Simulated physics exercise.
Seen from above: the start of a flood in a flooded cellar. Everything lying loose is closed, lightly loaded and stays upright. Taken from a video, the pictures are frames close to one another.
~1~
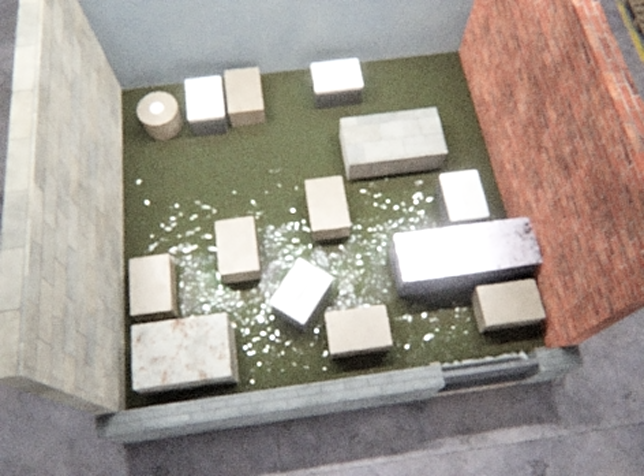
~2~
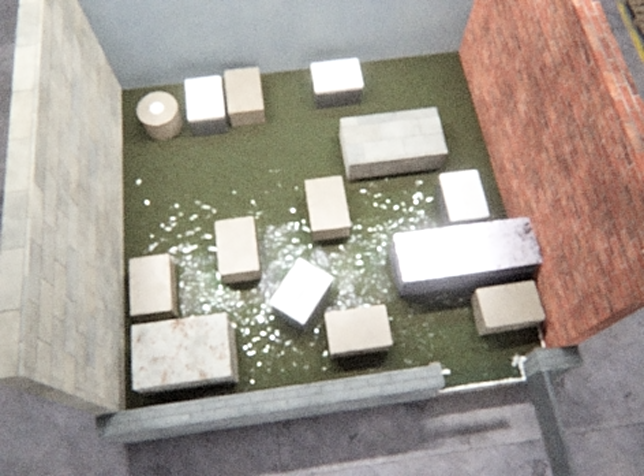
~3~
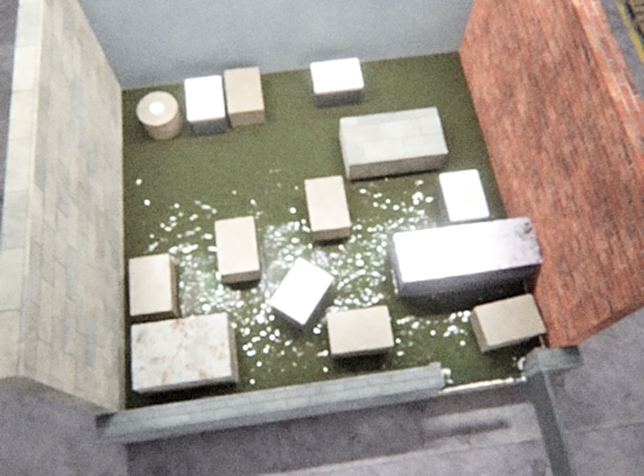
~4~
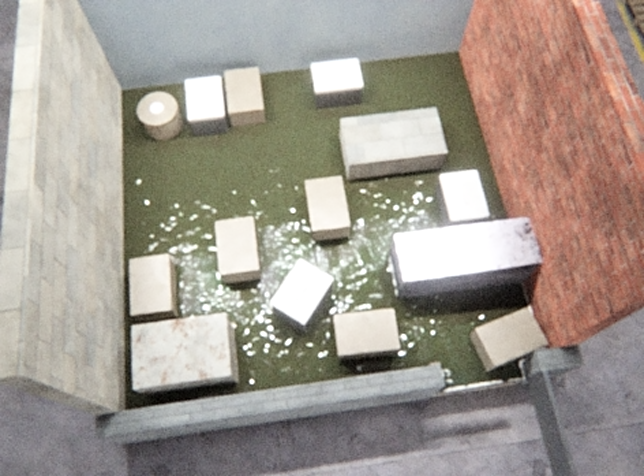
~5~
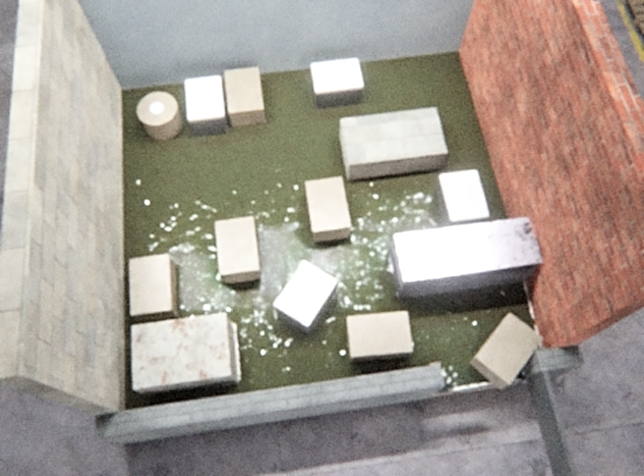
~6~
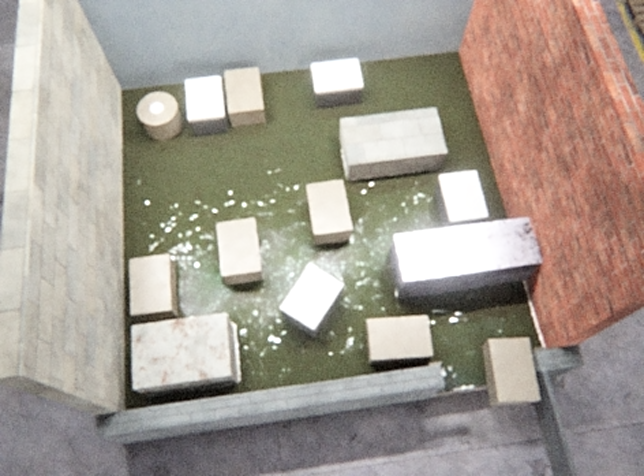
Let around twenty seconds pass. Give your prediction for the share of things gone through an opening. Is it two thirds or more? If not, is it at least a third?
The portion will probably sit in the middle band.
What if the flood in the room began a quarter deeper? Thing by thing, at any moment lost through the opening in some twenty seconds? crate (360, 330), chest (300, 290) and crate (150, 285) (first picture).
Going item by item, that's exited, then exited, then still there.
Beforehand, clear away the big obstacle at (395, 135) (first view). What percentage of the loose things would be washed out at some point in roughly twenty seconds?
Something like 50 per cent of them.
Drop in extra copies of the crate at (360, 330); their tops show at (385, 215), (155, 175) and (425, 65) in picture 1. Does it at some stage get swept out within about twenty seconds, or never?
Outcome for each, listed in order: Leaves, does not leave, does not leave.
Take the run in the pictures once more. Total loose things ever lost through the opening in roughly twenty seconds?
6 in all.
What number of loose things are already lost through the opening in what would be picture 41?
5 in all.
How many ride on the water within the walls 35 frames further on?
I make it 6.
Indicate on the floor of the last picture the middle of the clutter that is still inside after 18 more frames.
I'd say somewhere close to (270, 195).
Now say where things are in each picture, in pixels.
A crate at (511, 302), afloat; a crate at (358, 329), afloat; 0 of 11 have shifted, in the first picture.
A crate at (511, 304) floats; a crate at (358, 329), afloat; 0 of 11 have shifted, in the second picture.
A crate at (510, 320) floats, close to its start; a crate at (360, 329) floats; 1 of 11 have shifted, in the third picture.
A crate at (512, 336) floats, a stride from its start; a crate at (367, 332), afloat, close to its start; 2 of 11 have shifted, in the fourth picture.
A crate at (510, 348) floats, a stride from its start; a crate at (380, 334) floats, close to its start; 2 of 11 have shifted, in the fifth picture.
A crate at (514, 369) floats, a stride from its start; a crate at (400, 337) floats, a stride from its start; 3 of 11 have shifted, in the sixth picture.
A moment on, 1 of 11 are out; 10 afloat.
Next, 4 of 11 are out; 7 afloat.
Later, 5 of 11 are out; 6 afloat.
In the end, 6 of 11 are out; 5 afloat.
